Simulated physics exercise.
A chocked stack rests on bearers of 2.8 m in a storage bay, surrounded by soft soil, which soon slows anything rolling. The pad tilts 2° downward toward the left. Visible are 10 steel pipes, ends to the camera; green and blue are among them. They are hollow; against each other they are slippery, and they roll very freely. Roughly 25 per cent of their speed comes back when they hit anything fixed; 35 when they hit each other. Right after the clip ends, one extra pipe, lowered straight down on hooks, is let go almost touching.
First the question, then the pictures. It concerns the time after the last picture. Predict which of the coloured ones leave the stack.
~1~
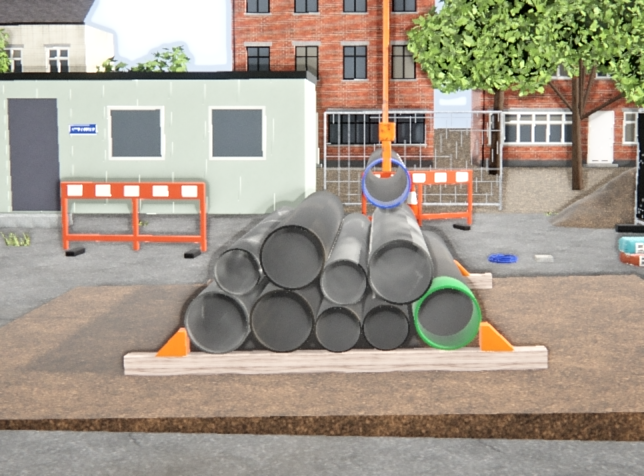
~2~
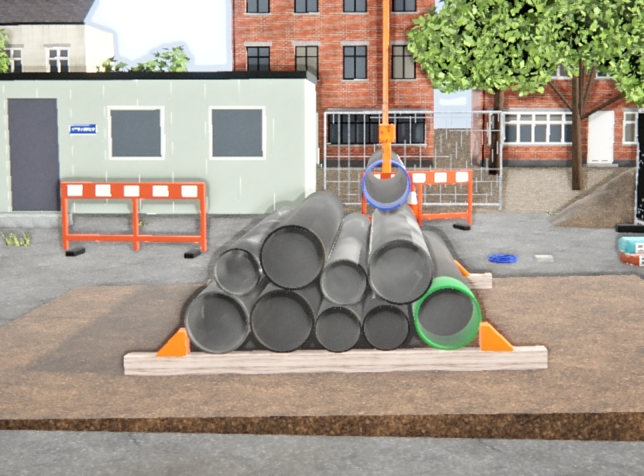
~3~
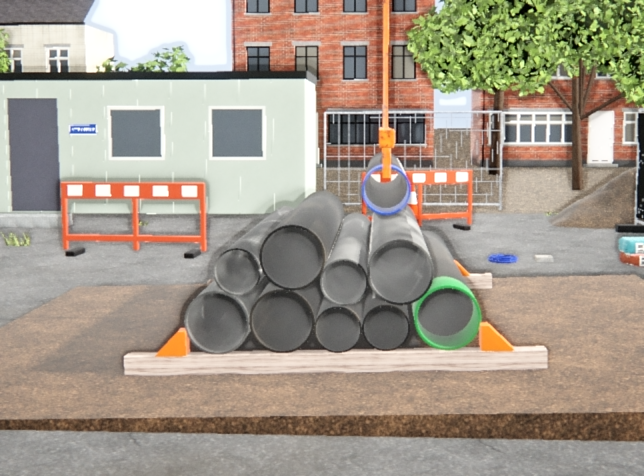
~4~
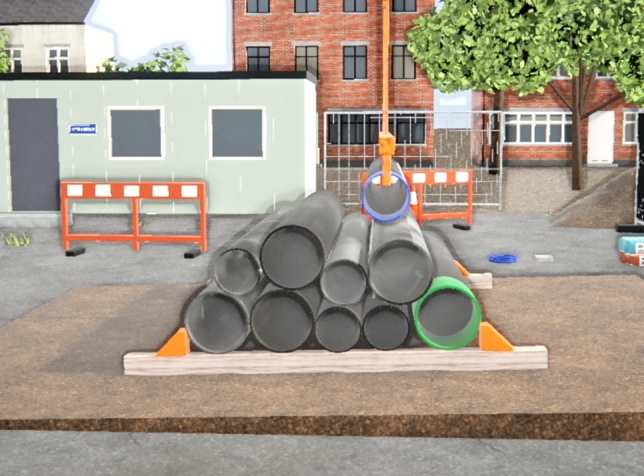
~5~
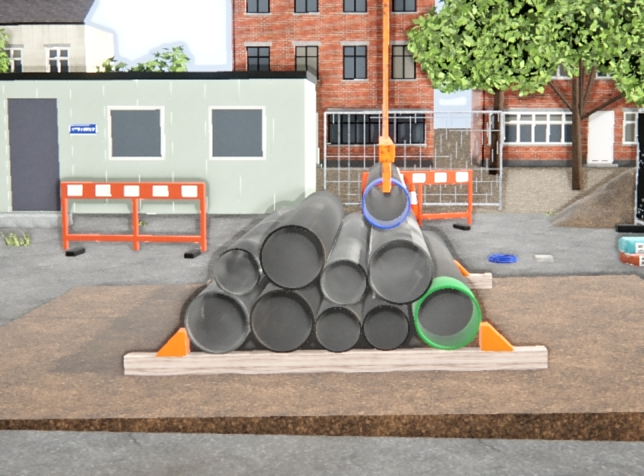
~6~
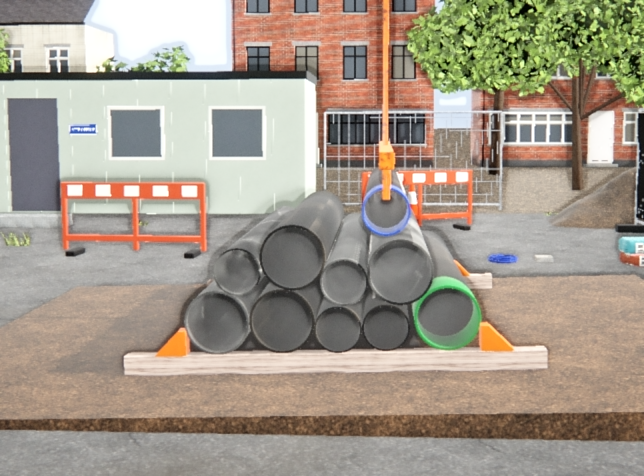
Once settled, the green one is kept back and the blue one is kept back.
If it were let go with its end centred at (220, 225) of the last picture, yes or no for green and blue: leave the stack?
In that case green stays inside, blue gets out.
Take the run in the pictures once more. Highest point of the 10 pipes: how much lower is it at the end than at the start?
Drop: Approx. 35 centimetres.
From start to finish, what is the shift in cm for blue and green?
Blue about 40; green about 0.
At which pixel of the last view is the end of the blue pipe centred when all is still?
You'll find it at roughly (356, 236) in the final picture.
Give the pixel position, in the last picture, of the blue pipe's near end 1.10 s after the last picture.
(345, 235), roughly.
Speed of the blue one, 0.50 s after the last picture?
1.0 m/s, give or take.
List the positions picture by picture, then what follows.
In the first frame, green (448, 319), blue (386, 184); blue hangs on the hooks; 5 form the bottom row.
In the second frame, green (448, 319), blue (386, 186); blue hangs on the hooks; lowered 1 cm.
In the third frame, green (448, 319), blue (386, 191); blue hangs on the hooks; lowered 4 cm.
In the fourth frame, green (448, 319), blue (386, 198); blue hangs on the hooks; lowered 9 cm.
In the fifth frame, green (448, 319), blue (386, 205); blue hangs on the hooks; lowered 14 cm.
In the sixth frame, green (448, 319), blue (386, 212); blue hangs on the hooks; lowered 18 cm.
Then, 0.50 s past the sixth picture, green is on the bearers, 20 cm inside the right chock; blue is up on others, 80 cm inside the right chock, rolling left; 0 off the stack.
Then, 1.10 s past the sixth picture, blue is up on others, 90 cm inside the right chock; green as before; 0 off the stack.
Finally (1.80 s after the last picture), green is on the bearers, 20 cm inside the right chock; blue is up on others, 80 cm inside the right chock; 0 off the stack.
